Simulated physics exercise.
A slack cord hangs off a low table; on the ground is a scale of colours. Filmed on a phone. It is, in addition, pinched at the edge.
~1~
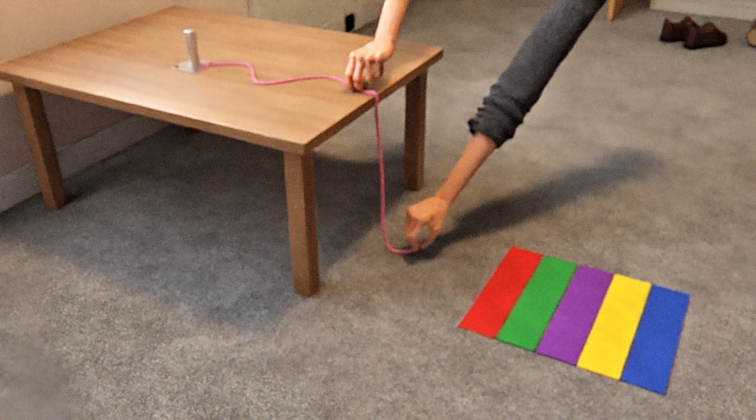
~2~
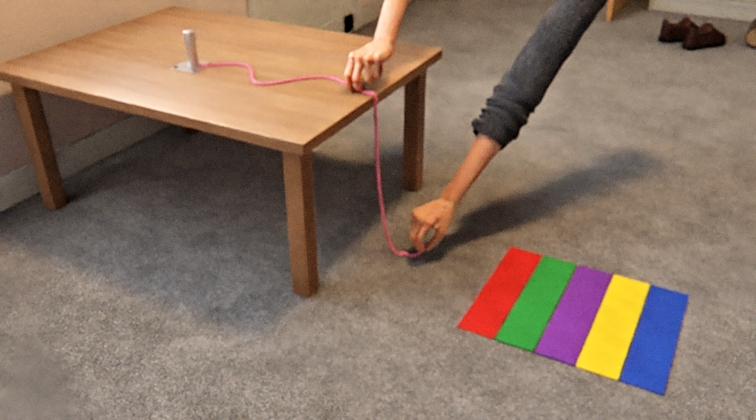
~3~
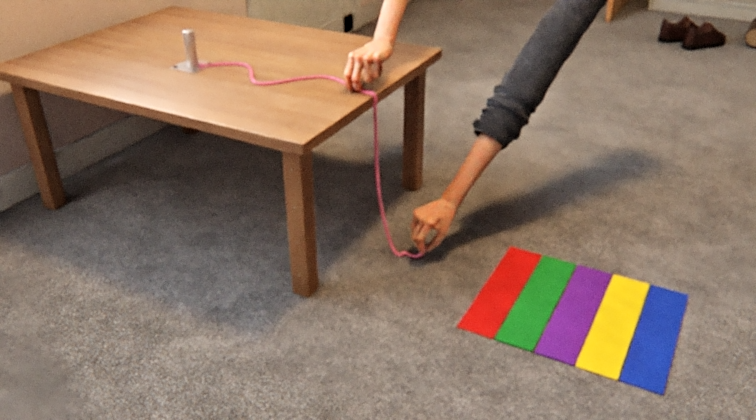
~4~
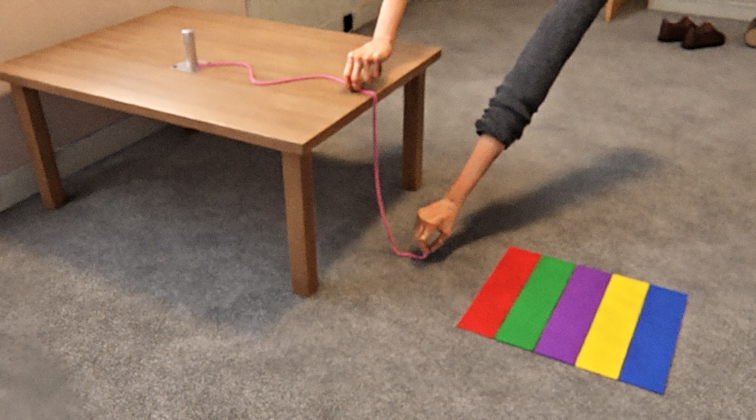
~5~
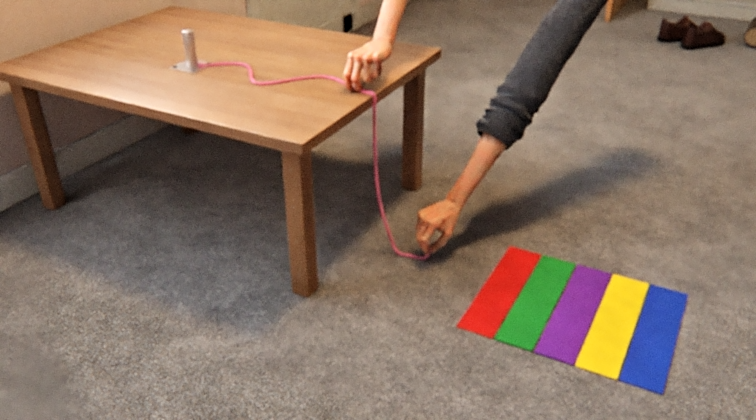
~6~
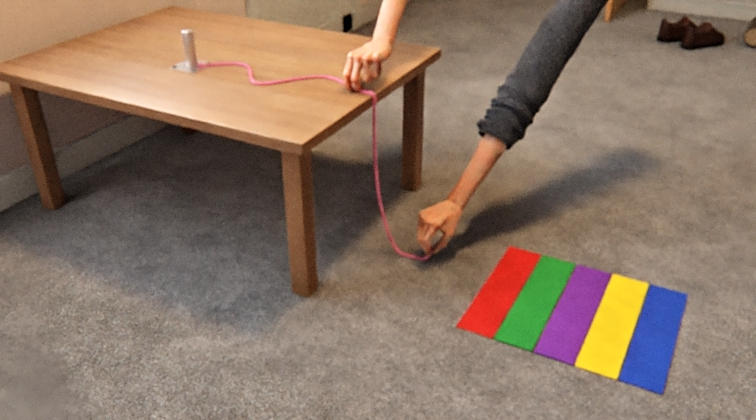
Carpeted room, one hand pinching a pink cord at a low wooden table's edge, another shifting its hanging end slightly right.
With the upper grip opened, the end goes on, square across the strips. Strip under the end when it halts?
Purple strip.
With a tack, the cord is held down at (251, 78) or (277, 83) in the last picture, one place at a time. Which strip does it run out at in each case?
Going one at a time, you'd get green and then green.
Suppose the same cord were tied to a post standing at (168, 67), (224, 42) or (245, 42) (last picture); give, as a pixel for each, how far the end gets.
Try 1 about (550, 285), try 2 about (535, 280), try 3 about (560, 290).
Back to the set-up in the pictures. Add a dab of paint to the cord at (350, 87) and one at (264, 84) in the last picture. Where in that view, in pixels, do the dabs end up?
(385, 113), then (295, 83).
A little later, end near (523, 277); over red.
Next, end near (557, 287); over green.
When it is tight, end near (577, 293); over purple. It halts on the purple strip.
